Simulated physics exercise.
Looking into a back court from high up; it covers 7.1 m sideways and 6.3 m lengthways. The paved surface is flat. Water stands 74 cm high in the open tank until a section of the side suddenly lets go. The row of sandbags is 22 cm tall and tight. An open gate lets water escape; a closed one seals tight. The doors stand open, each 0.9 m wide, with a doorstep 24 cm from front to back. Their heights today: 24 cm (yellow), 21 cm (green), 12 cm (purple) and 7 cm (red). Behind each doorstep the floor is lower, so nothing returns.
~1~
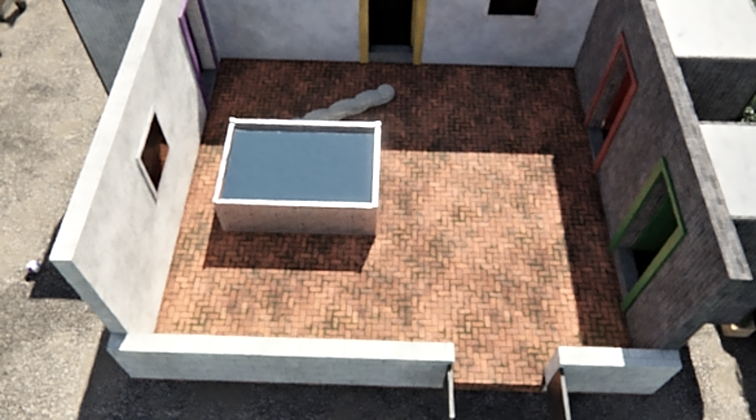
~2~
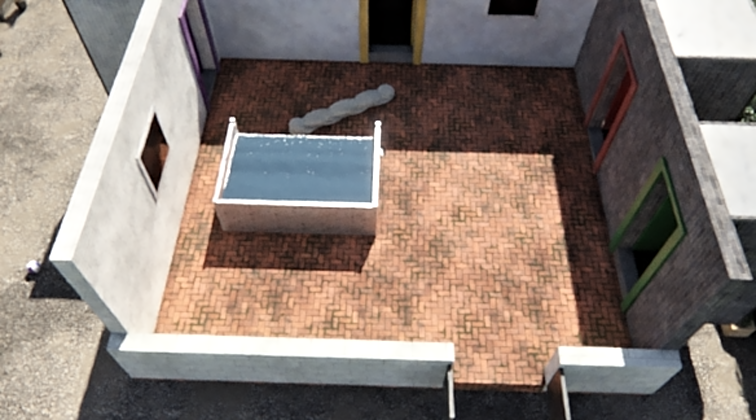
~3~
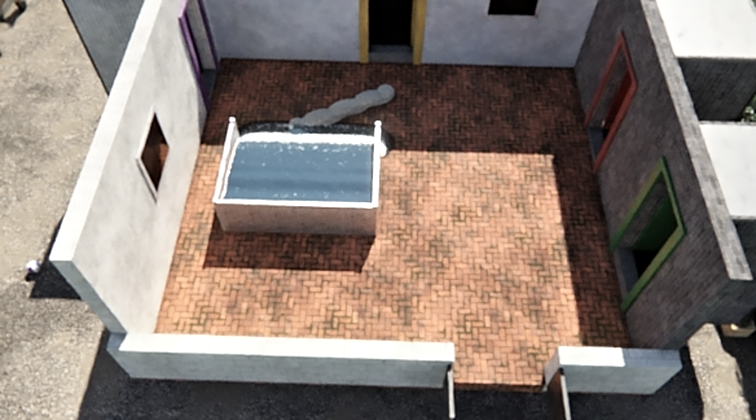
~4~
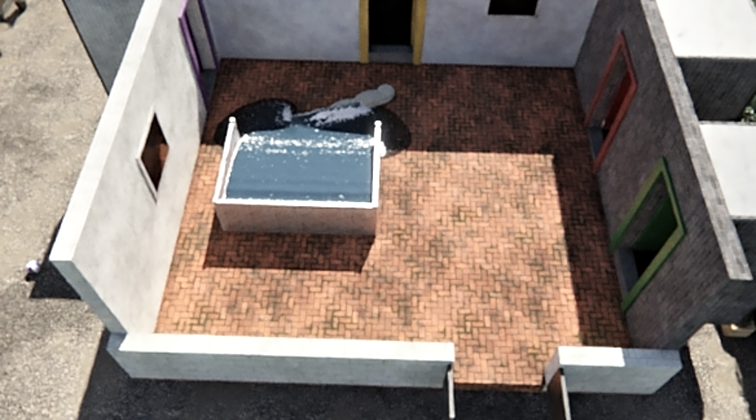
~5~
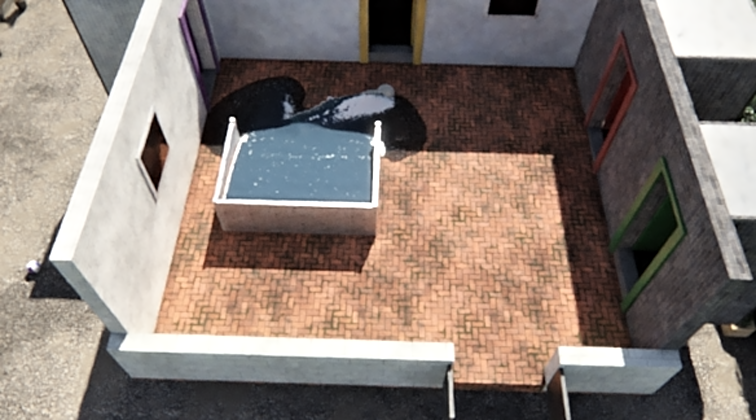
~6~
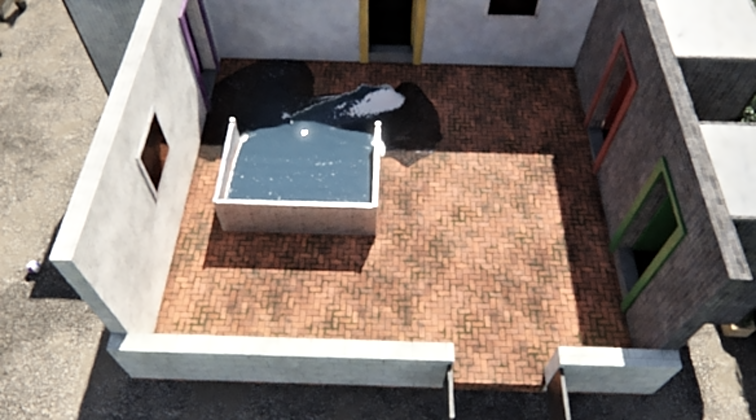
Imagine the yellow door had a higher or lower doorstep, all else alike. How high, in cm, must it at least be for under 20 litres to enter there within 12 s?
Some 13 cm above the ground.
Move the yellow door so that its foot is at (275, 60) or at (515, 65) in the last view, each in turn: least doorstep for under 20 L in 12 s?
About 30 and 12.5 cm.
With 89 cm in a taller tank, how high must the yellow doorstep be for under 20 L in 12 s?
Then roughly 19 cm.
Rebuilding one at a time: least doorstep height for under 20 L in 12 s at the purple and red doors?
About 25 cm at purple and 11.0 cm at red.
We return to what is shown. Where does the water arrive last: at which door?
The green one.
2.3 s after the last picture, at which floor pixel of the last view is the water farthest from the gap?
Near (572, 73).
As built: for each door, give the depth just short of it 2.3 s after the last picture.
In cm: Yellow 9, green 0, purple 22, red 13.
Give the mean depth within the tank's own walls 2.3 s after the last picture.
Roughly 16 cm on average.
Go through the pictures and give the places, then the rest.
The first frame shows still water, 74 cm deep, in the open tank at (301, 164); the yellow door at (392, 22) is dry.
In the second frame, the gap is on the far side, the front 0.2 m out at a hidden place; the back of the open tank holds 74 cm.
In the third frame, the gap is on the far side, the front 0.7 m out at a hidden place; the back of the open tank holds 72 cm.
In the fourth frame, water pours out on the far side and has run 1.3 m, to (271, 102); about 13 cm deep outside, 64 cm at the back.
In the fifth frame, the gap is on the far side, the front 1.9 m out at (278, 80); the back of the open tank holds 64 cm.
In the sixth frame, the front is at (269, 60), 2.4 m from the gap on the far side; 6.8 m2 of floor is wet, 58 cm left at the back; the yellow door at (392, 22), 2.8 m from the gap, is still 0.7 m from the nearest water.
Then, 0.7 s after the last picture water covers 30 % of the floor, deepest (50 cm) near (219, 70); 19 cm at the yellow door, 0 litres in over its 24 cm doorstep.
Then, 2.3 s after the last picture water covers 45 % of the floor, deepest (32 cm) near (555, 79); 9 cm at the yellow door, 0 litres in over its 24 cm doorstep.
Then, 11.3 s after the last picture water covers 95 % of the floor, deepest (9 cm) near (309, 244); 5 cm at the yellow door, 0 litres in over its 24 cm doorstep.
At the yellow door as built, the water peaked near 21 cm, 0.9 s after the last picture.
Run again over the same 12 s with other heights there, 35 litres in over 11 cm, 12 litres over 15 cm. The limit of 20 litres is kept from about 13 cm up.
